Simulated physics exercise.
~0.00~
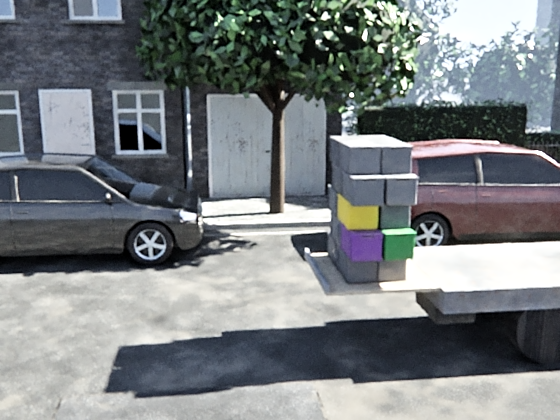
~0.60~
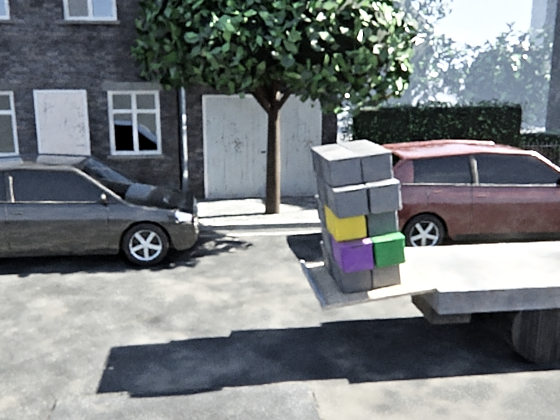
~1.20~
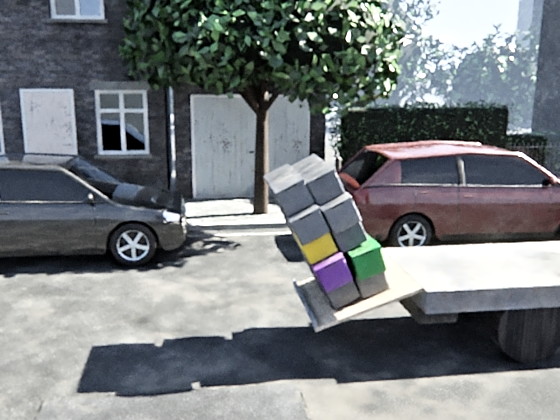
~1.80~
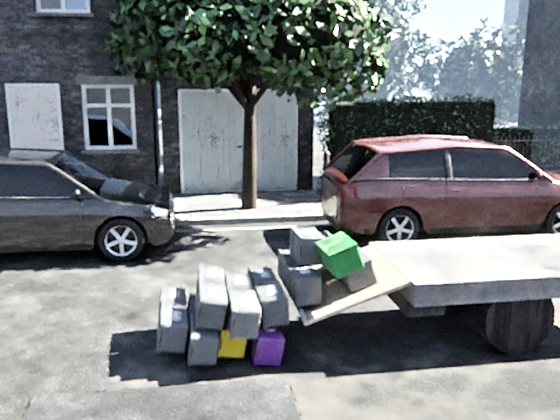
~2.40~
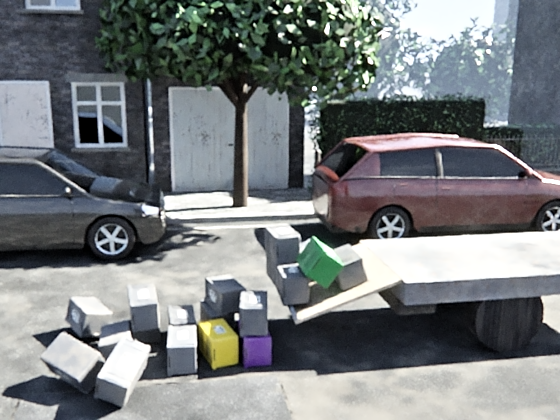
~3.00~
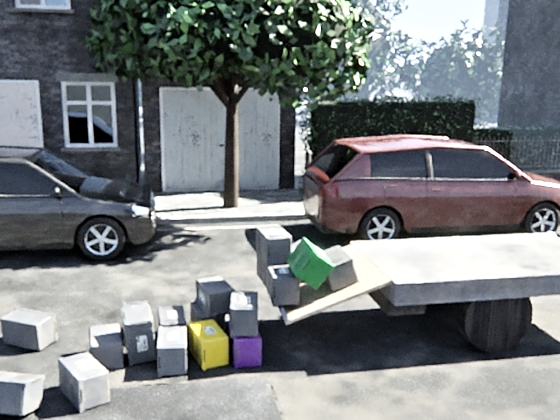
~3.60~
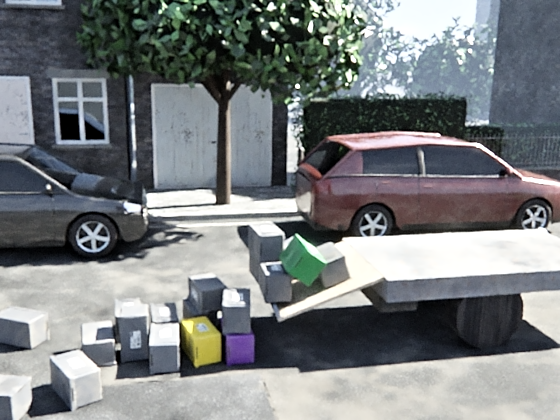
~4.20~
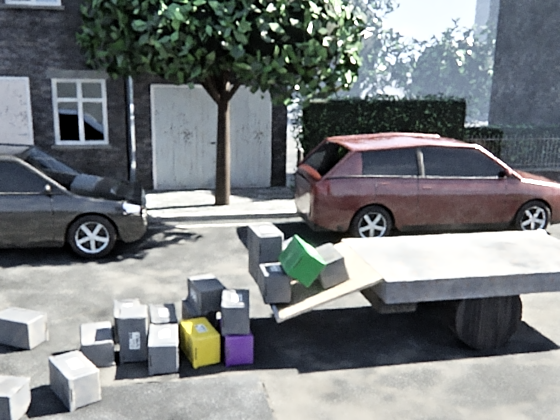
Stacked grey, yellow, purple and green totes sliding and toppling off a tilting flatbed flap, most scattering left across the road.
